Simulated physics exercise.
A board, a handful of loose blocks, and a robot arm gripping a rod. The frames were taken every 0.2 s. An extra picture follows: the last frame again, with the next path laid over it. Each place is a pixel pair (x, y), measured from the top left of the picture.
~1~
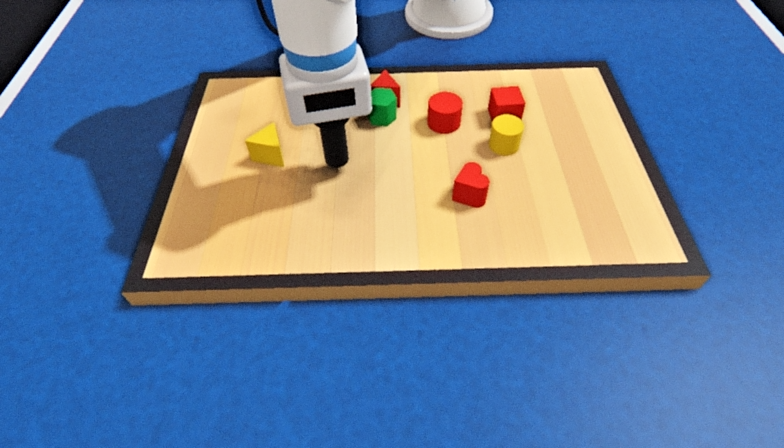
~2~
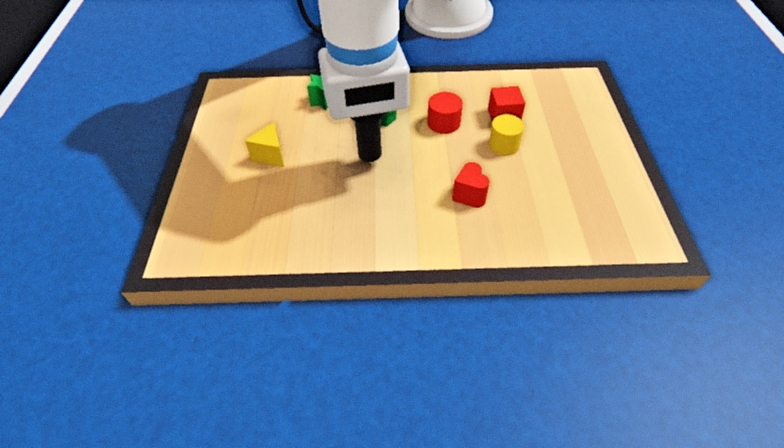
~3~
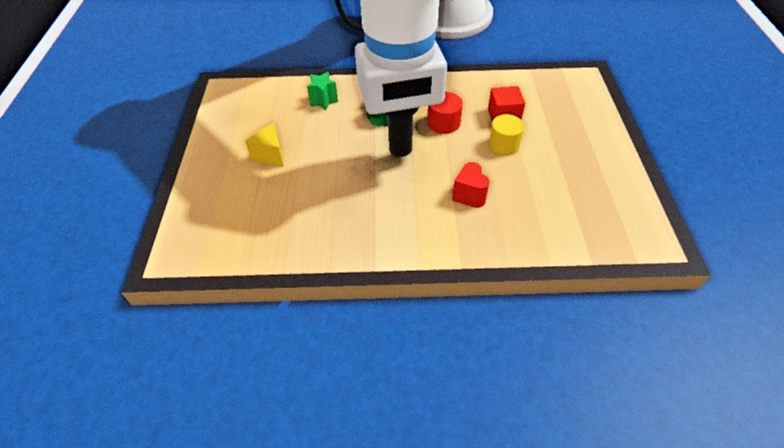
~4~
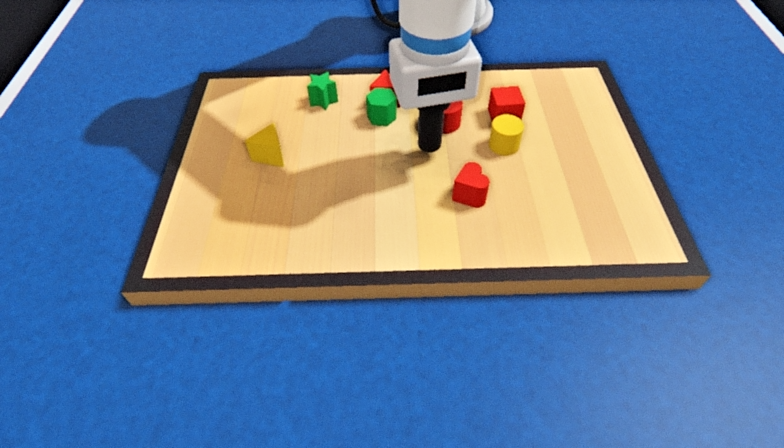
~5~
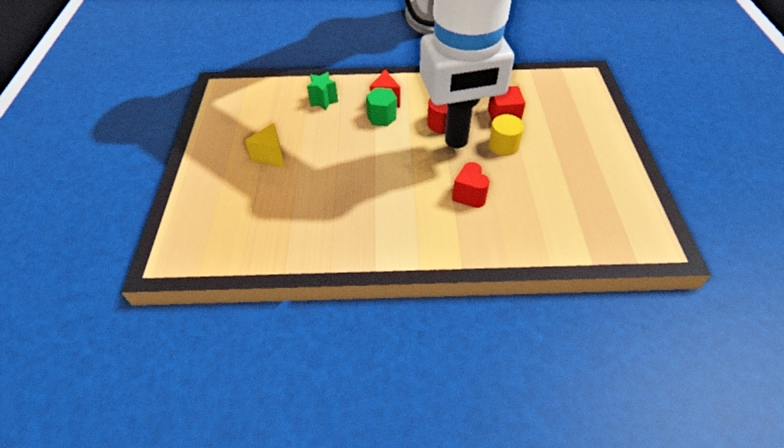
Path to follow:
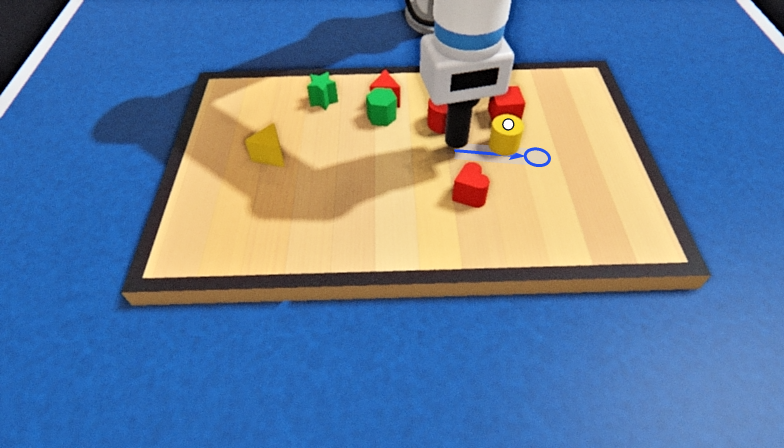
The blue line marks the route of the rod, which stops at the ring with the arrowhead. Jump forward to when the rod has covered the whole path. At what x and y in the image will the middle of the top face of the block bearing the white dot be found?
The centre of its top will be at (538, 117).
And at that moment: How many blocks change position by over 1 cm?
Displaced: One.
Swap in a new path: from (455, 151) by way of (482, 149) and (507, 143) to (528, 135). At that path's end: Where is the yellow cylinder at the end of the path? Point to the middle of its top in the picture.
Around pixel (562, 116).
Drawn move, in a line from (455, 151) to (537, 157); the dot is on the yellow cylinder.
What follows on the original path. One third of the way, rod (484, 143); nothing pushed yet.
Two thirds of the way, rod (512, 145); yellow cylinder (530, 120).
At the end, rod (540, 147); red cylinder still; yellow cylinder (538, 117).
